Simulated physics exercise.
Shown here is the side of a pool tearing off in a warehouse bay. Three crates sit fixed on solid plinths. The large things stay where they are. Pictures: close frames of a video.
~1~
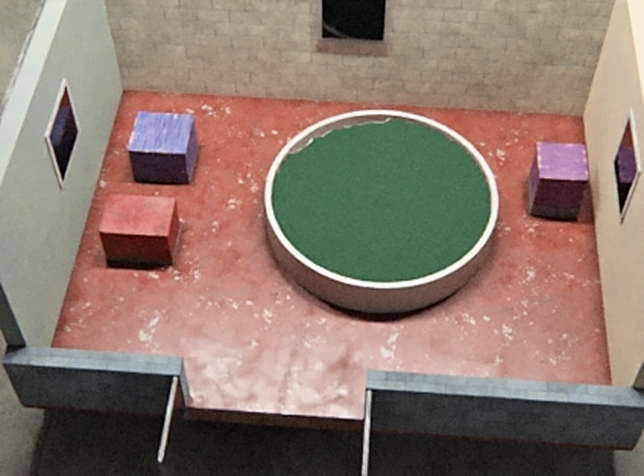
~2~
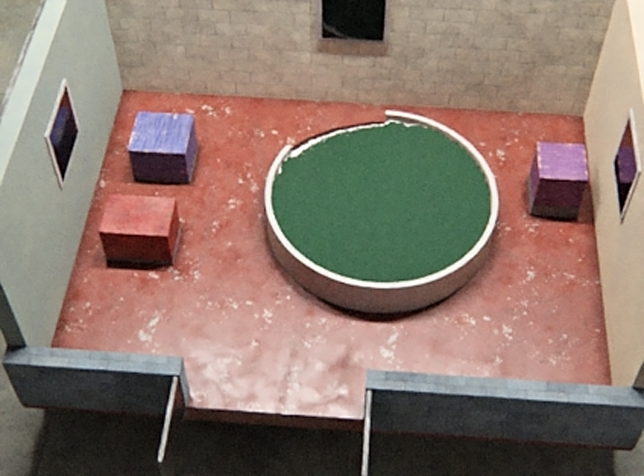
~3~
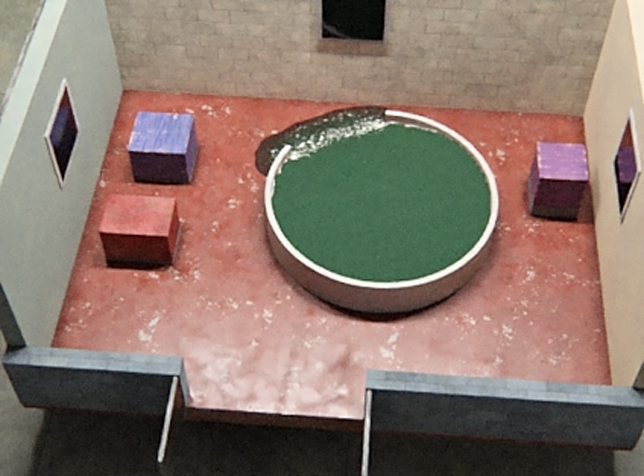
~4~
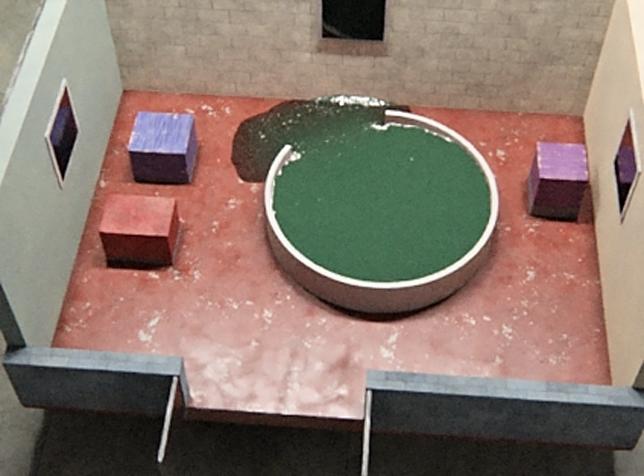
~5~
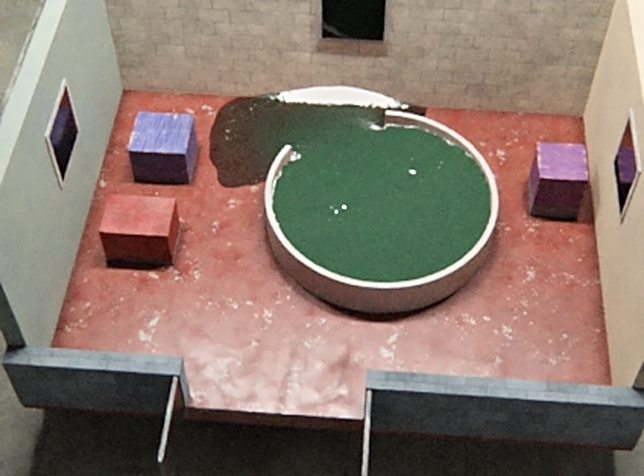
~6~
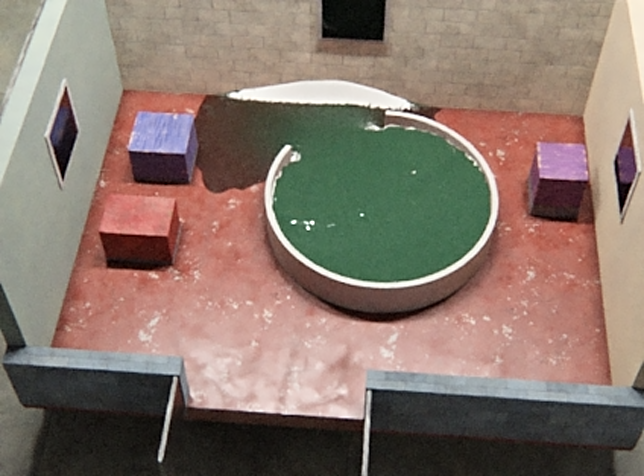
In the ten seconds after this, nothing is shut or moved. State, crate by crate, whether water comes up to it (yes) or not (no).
One by one: The red crate gets touched by the water; the blue crate gets touched by the water; the purple crate never gets touched by the water.
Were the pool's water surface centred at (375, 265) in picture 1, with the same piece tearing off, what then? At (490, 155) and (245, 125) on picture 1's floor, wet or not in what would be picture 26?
The first spot is inundated and the second is inundated.
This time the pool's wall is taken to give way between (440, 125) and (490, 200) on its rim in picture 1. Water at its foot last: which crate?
The red crate.
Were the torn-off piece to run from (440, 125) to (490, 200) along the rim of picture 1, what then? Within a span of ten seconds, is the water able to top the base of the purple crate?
In my view the purple gets reached.
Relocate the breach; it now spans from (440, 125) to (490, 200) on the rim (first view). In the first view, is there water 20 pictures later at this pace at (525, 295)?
At that place: Wet.
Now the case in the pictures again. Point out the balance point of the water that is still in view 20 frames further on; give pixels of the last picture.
Roughly (311, 184).
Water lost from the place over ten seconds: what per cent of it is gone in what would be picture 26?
I'd put it at 0 per cent.
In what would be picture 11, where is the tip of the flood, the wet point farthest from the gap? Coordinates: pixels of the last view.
About (123, 96).
A moment on, water covers 20 % of the floor; the red crate not reached, the blue crate water round its plinth, the purple crate not reached.
Next, water covers 30 % of the floor; the red crate not reached, the blue crate water round its plinth, the purple crate not reached.
Then, water covers 45 % of the floor; the red crate water round its plinth, the blue crate water round its plinth, the purple crate water round its plinth.
Later, water covers 85 % of the floor; the red crate water round its plinth, the blue crate water round its plinth, the purple crate water round its plinth.
In the end, water covers 100 % of the floor; the red crate was topped, the blue crate was topped, the purple crate stayed above the water.
